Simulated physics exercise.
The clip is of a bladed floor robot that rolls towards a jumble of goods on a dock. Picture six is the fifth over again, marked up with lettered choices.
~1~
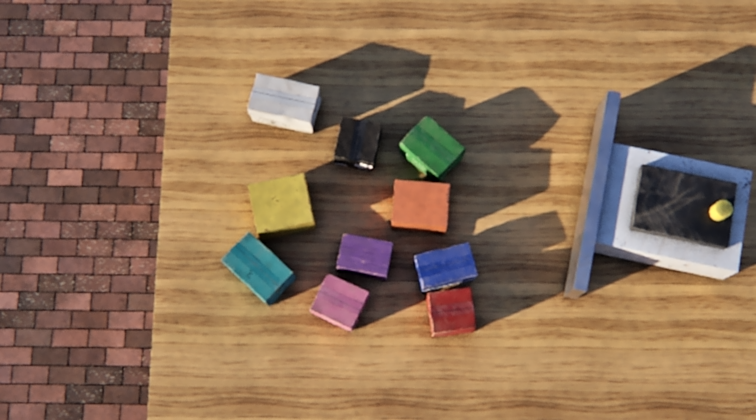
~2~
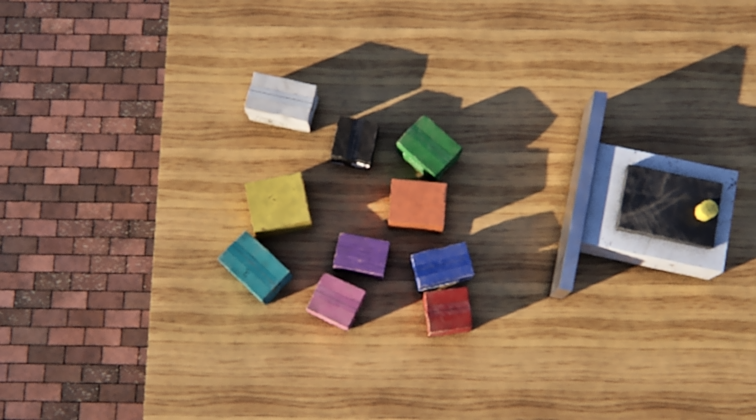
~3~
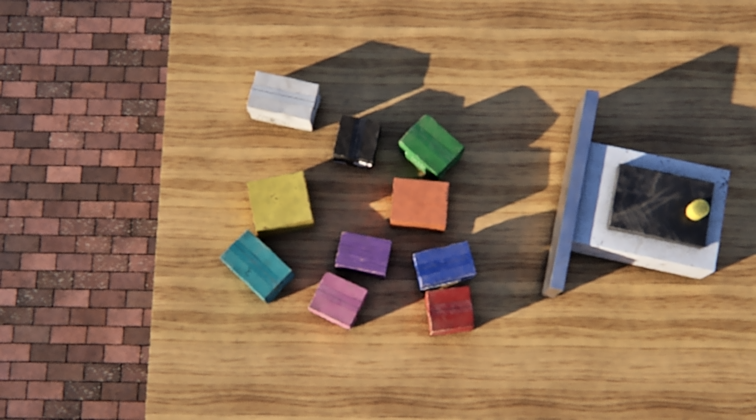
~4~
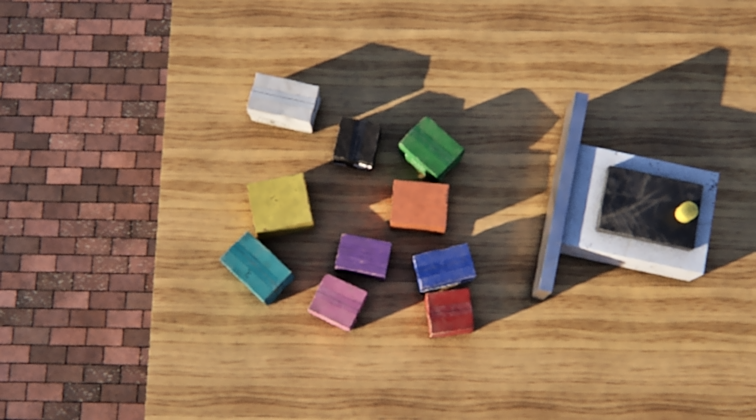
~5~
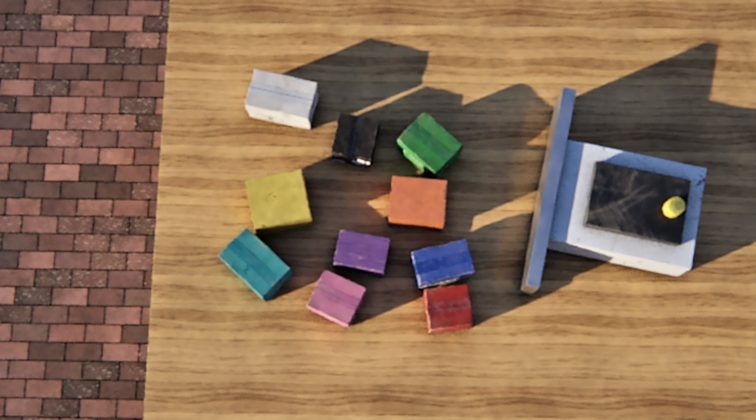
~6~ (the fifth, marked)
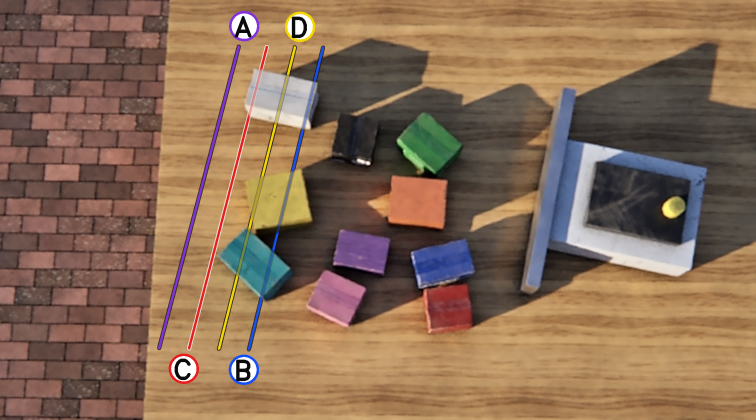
On a wooden dock, a bladed robot rolls slowly left toward a jumble of colourful boxes.
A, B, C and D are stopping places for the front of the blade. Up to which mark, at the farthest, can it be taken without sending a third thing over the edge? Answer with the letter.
Up to line C.
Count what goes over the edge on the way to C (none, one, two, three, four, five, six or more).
In all, two.
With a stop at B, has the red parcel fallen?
No.
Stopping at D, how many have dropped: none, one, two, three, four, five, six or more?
By then, none.
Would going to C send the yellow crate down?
Yes.
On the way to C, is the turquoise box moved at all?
Yes.
On the marked copy, A at (200, 193); B at (287, 194); C at (229, 193); D at (258, 193).
Following C. Soon after the start, robot (512, 199); red parcel (428, 320); purple crate (332, 246).
Later, robot (395, 198); purple crate (222, 233); yellow crate (230, 192).
In the end, robot (303, 197); purple crate over the edge; yellow crate over the edge; two fallen.
As for the rest, A drops four; B is within the limit but short; D is within the limit but short.
